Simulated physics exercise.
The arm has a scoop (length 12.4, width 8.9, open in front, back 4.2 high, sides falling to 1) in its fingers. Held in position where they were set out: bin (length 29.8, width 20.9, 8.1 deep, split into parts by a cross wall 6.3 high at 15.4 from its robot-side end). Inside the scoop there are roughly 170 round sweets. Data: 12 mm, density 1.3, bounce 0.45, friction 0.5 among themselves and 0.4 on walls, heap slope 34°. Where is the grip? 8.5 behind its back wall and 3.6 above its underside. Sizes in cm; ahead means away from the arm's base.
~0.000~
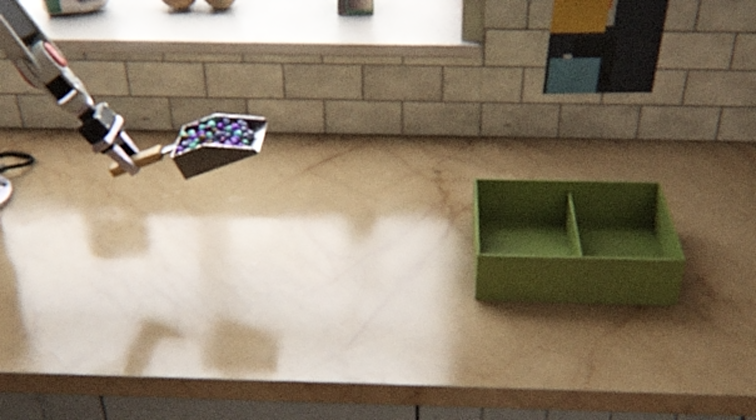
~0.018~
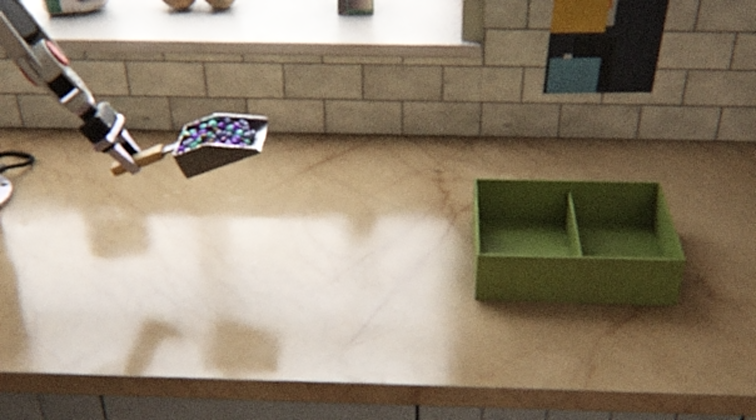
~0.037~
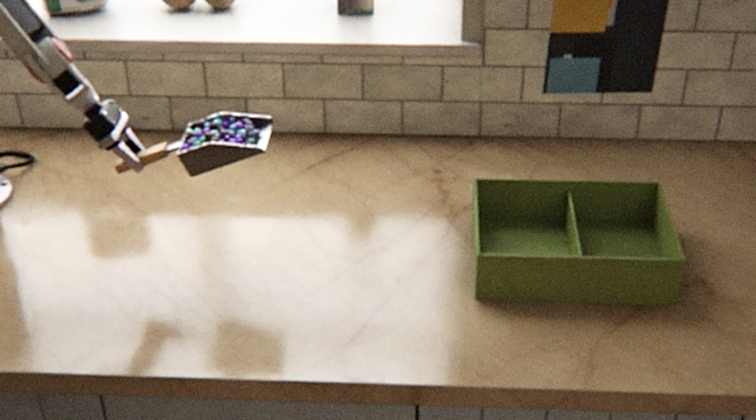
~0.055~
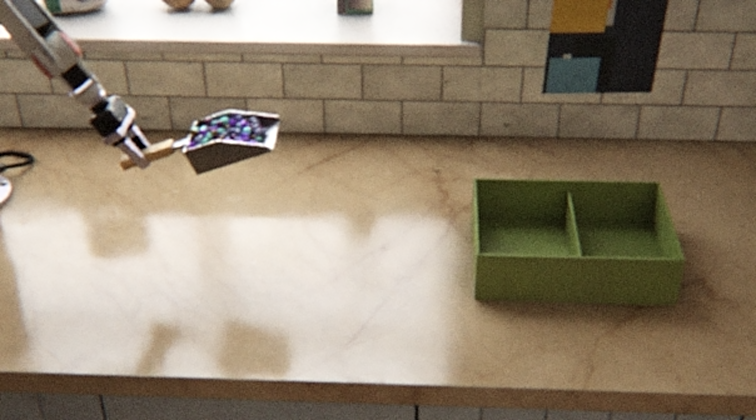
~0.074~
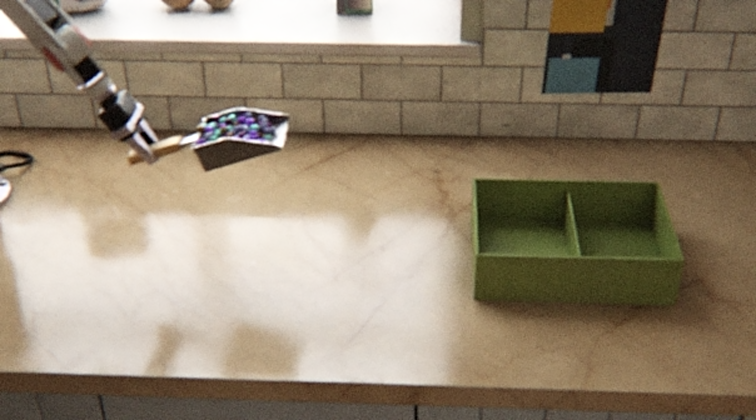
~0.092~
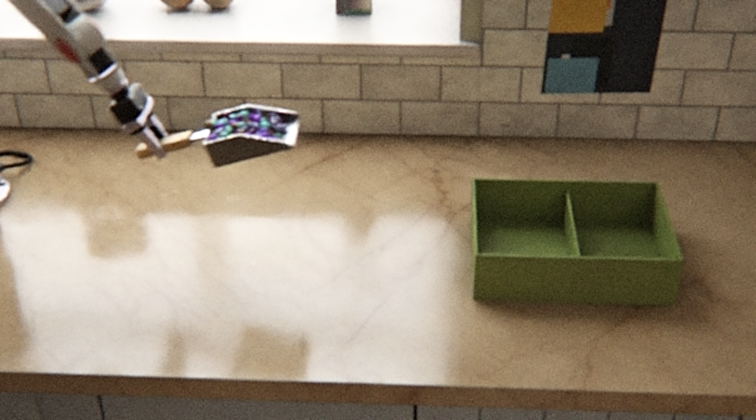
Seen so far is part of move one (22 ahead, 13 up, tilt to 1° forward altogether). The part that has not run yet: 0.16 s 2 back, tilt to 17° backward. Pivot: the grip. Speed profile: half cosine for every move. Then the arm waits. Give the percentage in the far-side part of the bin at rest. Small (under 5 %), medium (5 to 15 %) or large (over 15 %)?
Small.
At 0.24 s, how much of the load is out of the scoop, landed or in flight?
Around 0 percent at that moment.
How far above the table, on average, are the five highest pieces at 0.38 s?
Height: Around 32 cm.
After 0.24 s, tilted 1° backward, highest piece 29 above the table; 169 on the scoop, 1 in flight or on a rim.
After 0.38 s, tilted 9° backward, highest piece 33 above the table; 74 on the scoop, 1 on the table or floor, 95 in flight or on a rim.
After 0.65 s, tilted 17° backward, highest piece 33 above the table; 84 in the robot-side part, 48 on the scoop, 6 on the table or floor, 32 in flight or on a rim.
After 1.70 s, tilted 17° backward, highest piece 32 above the table; 85 in the robot-side part, 48 on the scoop, 35 on the table or floor, 2 in the far-side part.
At rest, 85 in the robot-side part, 48 on the scoop, 35 on the table or floor, 2 in the far-side part. That is 1 % in the far-side part of the bin.
